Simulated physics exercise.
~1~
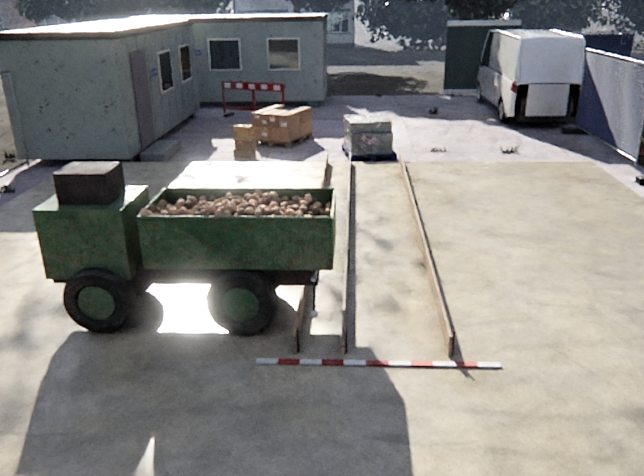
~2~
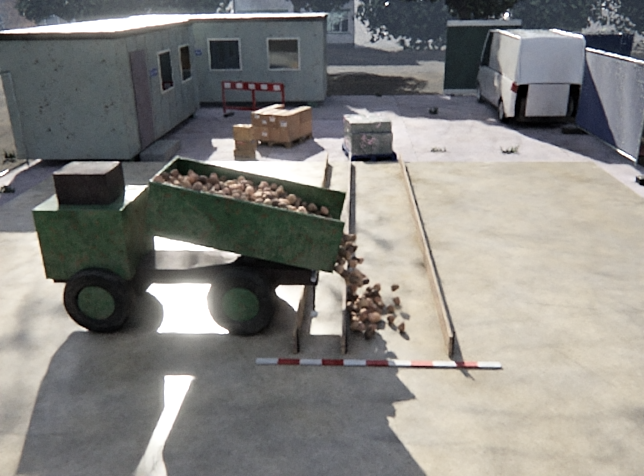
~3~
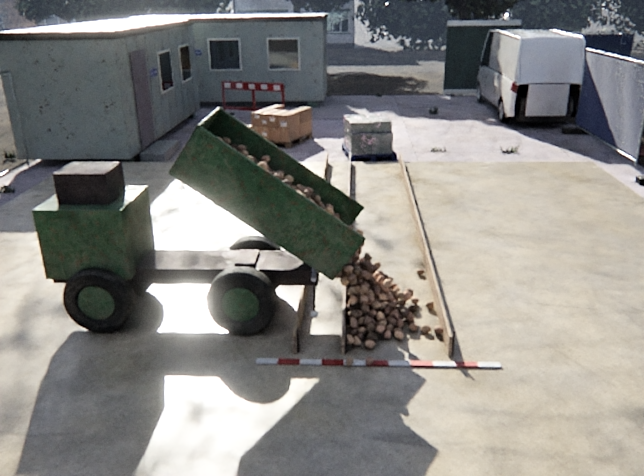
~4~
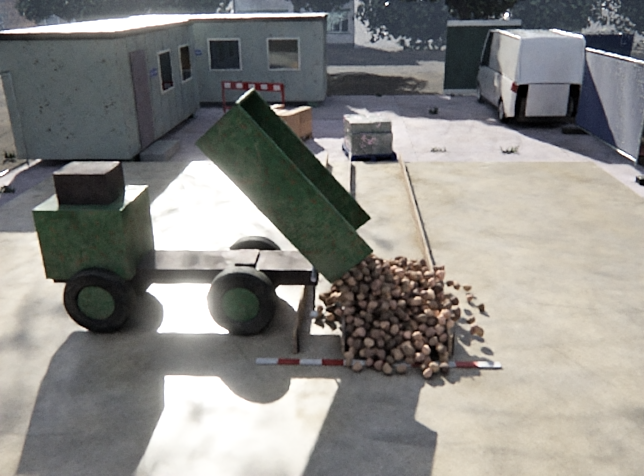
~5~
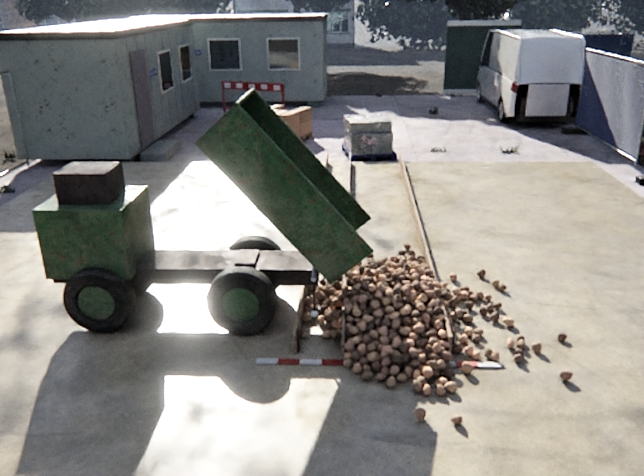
A green trailer tips its load of brown cobbles between planks, and some scatter rightward beyond.
